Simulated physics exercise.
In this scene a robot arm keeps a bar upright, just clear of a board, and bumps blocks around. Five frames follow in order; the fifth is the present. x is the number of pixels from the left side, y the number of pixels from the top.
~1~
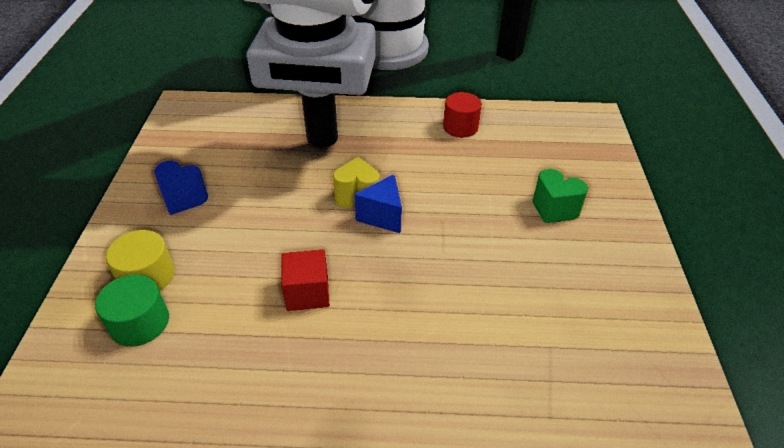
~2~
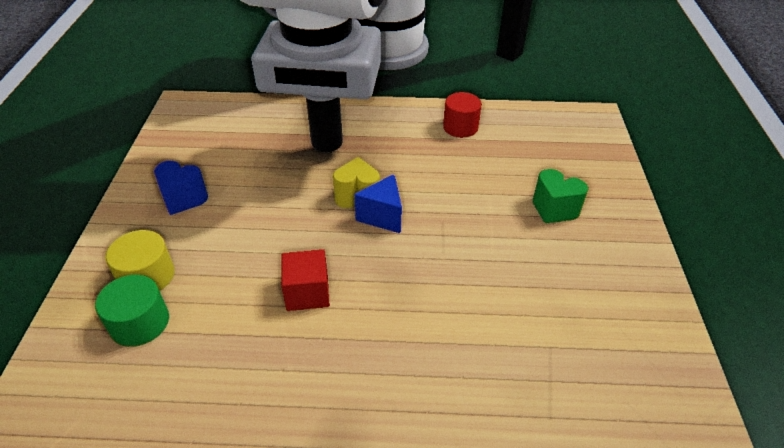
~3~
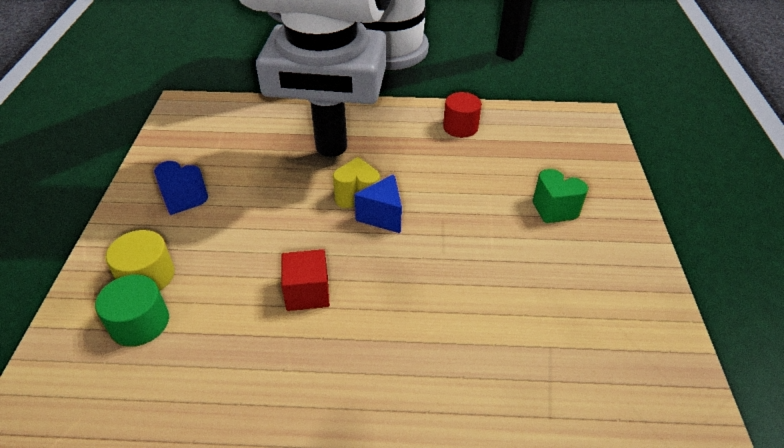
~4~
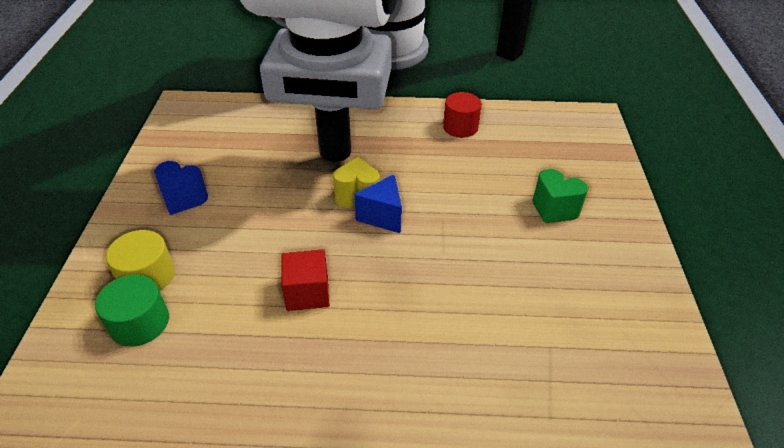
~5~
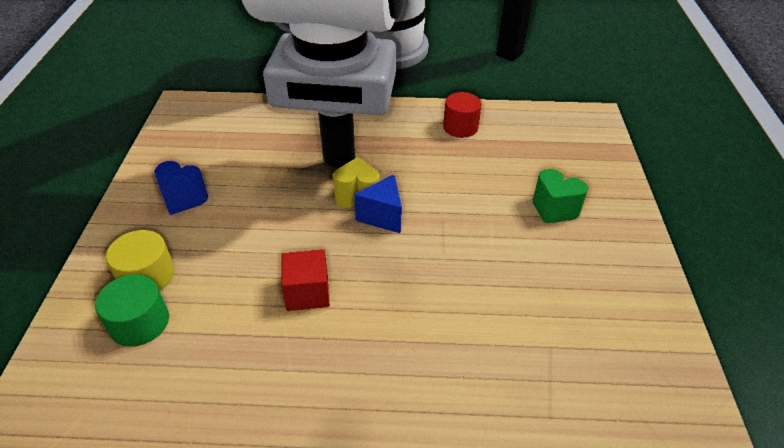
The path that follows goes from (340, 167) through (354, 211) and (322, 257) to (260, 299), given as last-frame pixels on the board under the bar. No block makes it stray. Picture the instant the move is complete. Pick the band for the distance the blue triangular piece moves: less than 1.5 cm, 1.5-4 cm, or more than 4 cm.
Travel: Beyond 4 cm.
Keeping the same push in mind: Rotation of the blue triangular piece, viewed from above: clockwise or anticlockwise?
From above, it turns counterclockwise.
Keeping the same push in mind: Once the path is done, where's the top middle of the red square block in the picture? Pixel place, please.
Its top face will be centred at roughly (291, 292).
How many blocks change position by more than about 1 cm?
This push will displace three or more blocks.
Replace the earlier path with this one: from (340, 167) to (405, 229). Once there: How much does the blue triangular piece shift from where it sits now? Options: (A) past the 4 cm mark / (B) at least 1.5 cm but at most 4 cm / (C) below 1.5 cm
Correct choice: A.
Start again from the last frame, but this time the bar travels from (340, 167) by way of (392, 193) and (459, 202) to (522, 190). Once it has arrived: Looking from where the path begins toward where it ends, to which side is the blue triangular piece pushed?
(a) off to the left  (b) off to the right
The answer is b.
On the path given first. One third of the way, bar (353, 202); yellow heart-shaped block (370, 207); blue triangular piece (407, 222), turned 30° anticlockwise.
Two thirds of the way, bar (321, 249); yellow heart-shaped block (373, 225), turned 20° anticlockwise; blue triangular piece (416, 231), turned 45° anticlockwise.
At the end, bar (258, 290); red square block (291, 292), turned 35° anticlockwise; yellow heart-shaped block (373, 225), turned 20° anticlockwise; blue triangular piece (416, 231), turned 45° anticlockwise.
